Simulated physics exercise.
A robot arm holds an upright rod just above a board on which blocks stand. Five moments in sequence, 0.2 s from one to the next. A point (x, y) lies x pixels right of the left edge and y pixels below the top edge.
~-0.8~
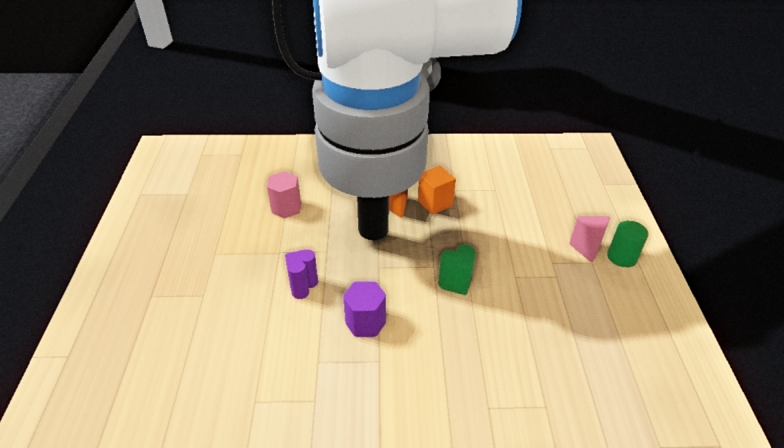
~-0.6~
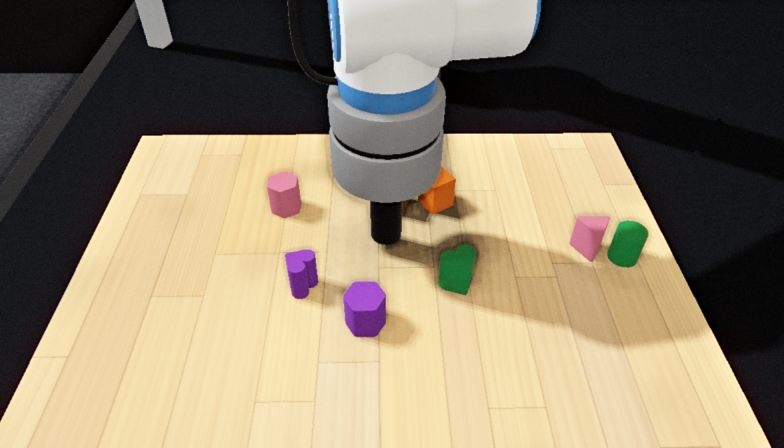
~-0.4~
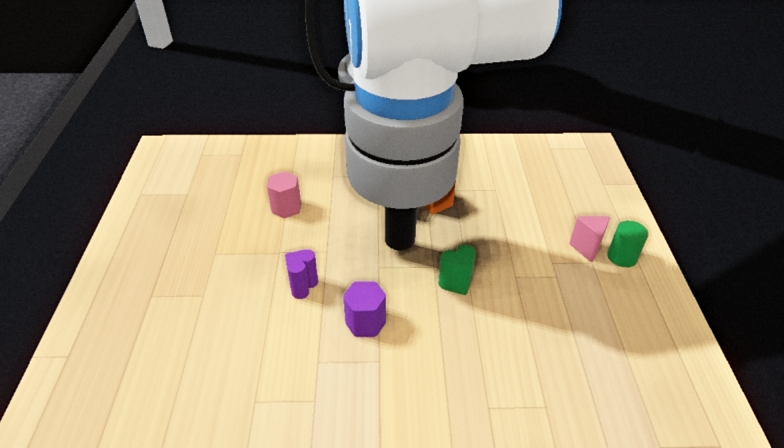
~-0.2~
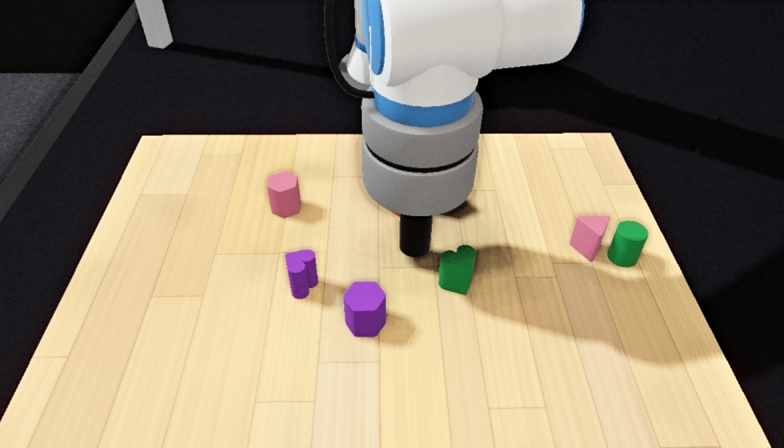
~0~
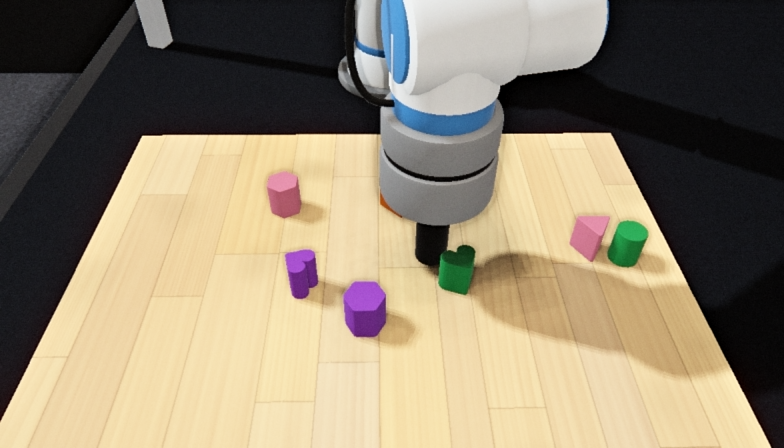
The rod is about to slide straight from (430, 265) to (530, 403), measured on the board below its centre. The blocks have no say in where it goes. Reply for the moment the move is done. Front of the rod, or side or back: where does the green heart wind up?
The green heart won't stay at the front of the rod.
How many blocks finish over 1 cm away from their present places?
My guess is one.
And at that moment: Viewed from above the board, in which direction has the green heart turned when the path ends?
It turns round anticlockwise.
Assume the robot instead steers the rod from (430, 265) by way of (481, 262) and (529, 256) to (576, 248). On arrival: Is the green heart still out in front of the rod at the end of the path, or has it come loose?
I believe the green heart loses its place ahead of the rod and slips off.
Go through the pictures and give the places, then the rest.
In the first frame, rod's lower end at (374, 230); purple hexagonal block at (365, 295); green heart at (460, 256).
In the second frame, rod at (386, 235); blocks still.
In the third frame, rod at (400, 240); blocks still.
In the fourth frame, rod at (415, 247); blocks still.
In the fifth frame, rod at (431, 255); purple hexagonal block at (365, 295); green heart at (460, 256).
The first path, step by step. One third of the way, rod at (461, 295); green heart at (492, 273), turned 75° anticlockwise.
Two thirds of the way, rod at (496, 342); green heart at (495, 275), turned 95° anticlockwise.
At the end, rod at (533, 393); purple hexagonal block still; green heart at (495, 275), turned 95° anticlockwise.
